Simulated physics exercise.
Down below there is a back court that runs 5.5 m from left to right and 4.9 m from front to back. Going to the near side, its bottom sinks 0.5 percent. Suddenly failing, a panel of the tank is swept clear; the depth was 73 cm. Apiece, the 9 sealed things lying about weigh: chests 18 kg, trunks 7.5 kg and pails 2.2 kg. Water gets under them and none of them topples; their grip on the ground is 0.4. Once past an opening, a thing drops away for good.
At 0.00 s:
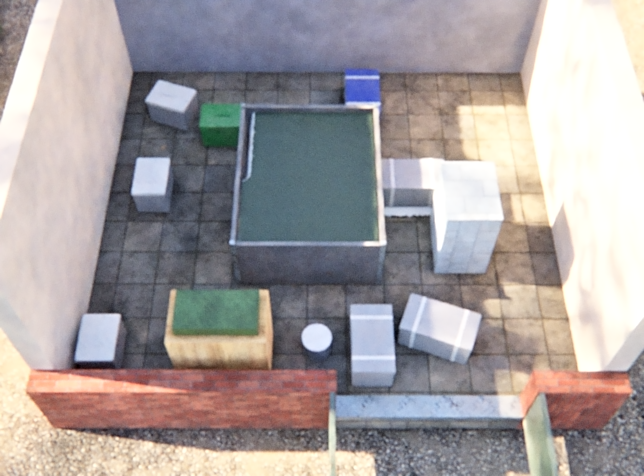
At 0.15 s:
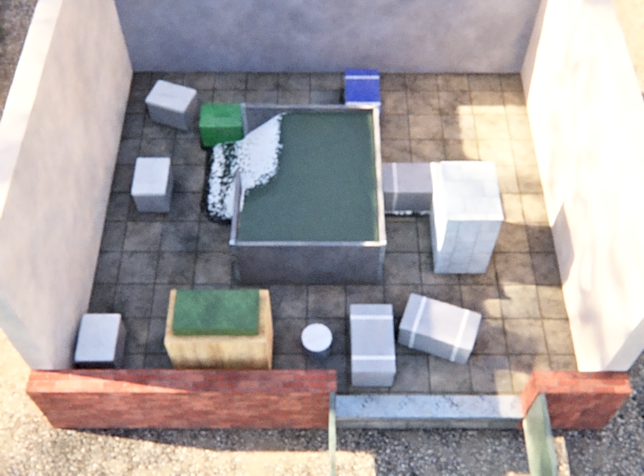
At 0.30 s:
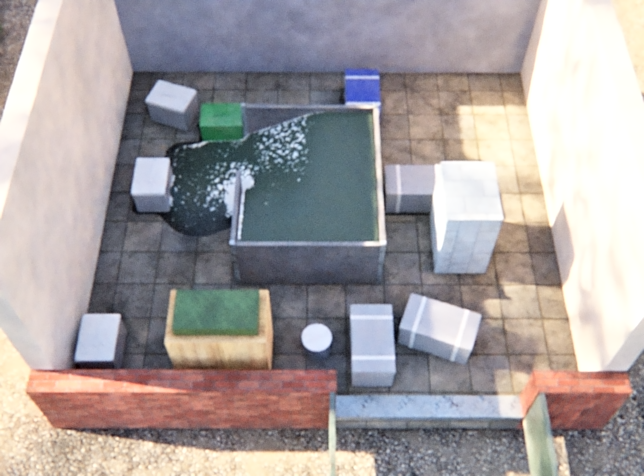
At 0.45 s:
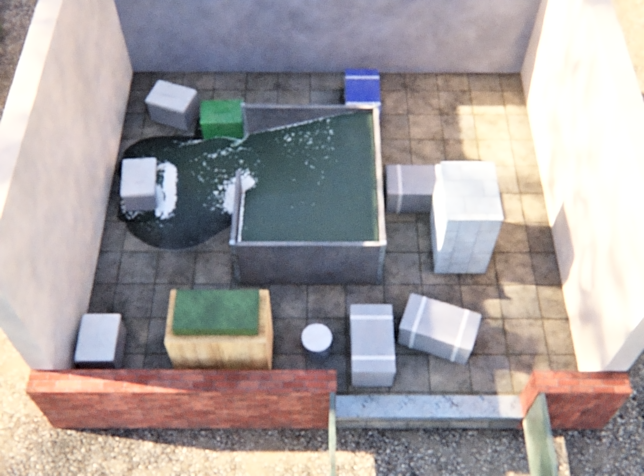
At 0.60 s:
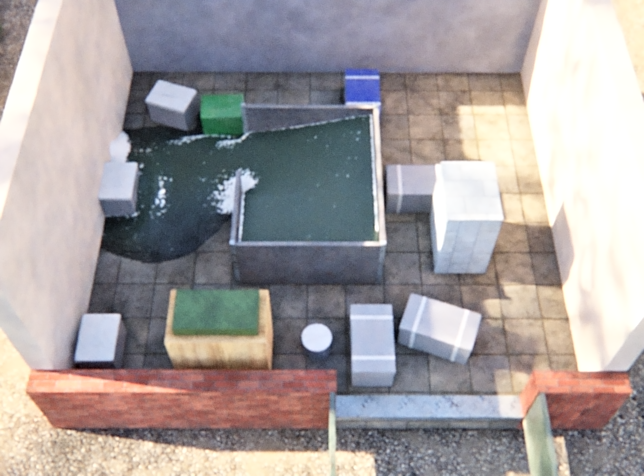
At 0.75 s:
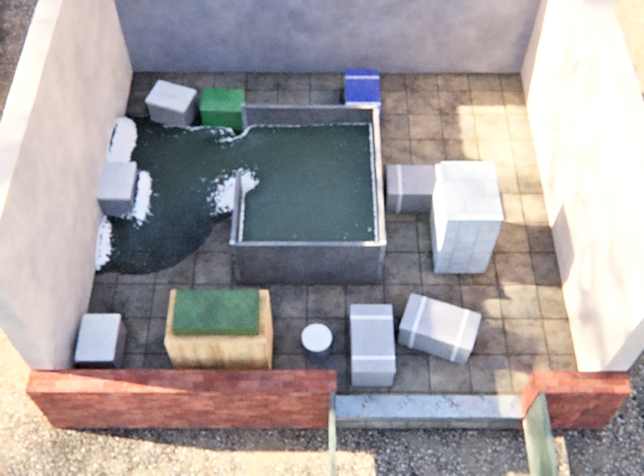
A large grey tank of dark green water stands in a walled, tiled court seen from above, with a low brick wall along the near side. Pale boxes, a green chest, a blue trunk and a green-topped wooden crate sit around it. The tank's left side opens and foaming water pours out, spreading to the left wall and pushing a pale box against it, while the camera stays still.
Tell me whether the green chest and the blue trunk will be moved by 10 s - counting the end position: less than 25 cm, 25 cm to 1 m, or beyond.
Green chest: Long move; blue trunk: Long move.
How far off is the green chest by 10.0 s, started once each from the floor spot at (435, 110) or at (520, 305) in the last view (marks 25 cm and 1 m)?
I'd expect that it gets borne away first and gets borne away second.
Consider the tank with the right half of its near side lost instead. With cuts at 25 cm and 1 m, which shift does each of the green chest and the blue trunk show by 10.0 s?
Then the green chest stays put, the blue trunk barely shifts.
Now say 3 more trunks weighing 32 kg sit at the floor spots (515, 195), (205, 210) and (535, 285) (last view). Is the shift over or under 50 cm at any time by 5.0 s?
Order as asked - not as far, farther, not as far.
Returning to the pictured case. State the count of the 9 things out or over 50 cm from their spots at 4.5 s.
By my tally, 6.
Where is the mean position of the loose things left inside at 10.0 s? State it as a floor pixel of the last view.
They average out to somewhere around (419, 280).
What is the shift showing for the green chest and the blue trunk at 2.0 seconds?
Shifts: Around 60 and 0 cm.
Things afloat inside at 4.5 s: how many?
Count: 4.
After 2.0 s the green chest is near (244, 85), 0.6 m from its start, aground; the blue trunk is near (363, 90), 0.0 m from its start, aground; 0 of 9 are out; 3 afloat.
After 4.5 s the green chest is near (468, 128), 3.2 m from its start, aground; the blue trunk is near (506, 157), 2.1 m from its start, afloat; 0 of 9 are out; 4 afloat.
After 7.0 s the green chest is near (502, 190), 3.7 m from its start, aground; the blue trunk is near (548, 267), 3.4 m from its start, afloat; 1 of 9 are out; 5 afloat.
After 10.0 s the green chest is near (547, 300), 4.7 m from its start, afloat; the blue trunk is near (511, 343), 4.0 m from its start, afloat; 2 of 9 are out; 6 afloat.
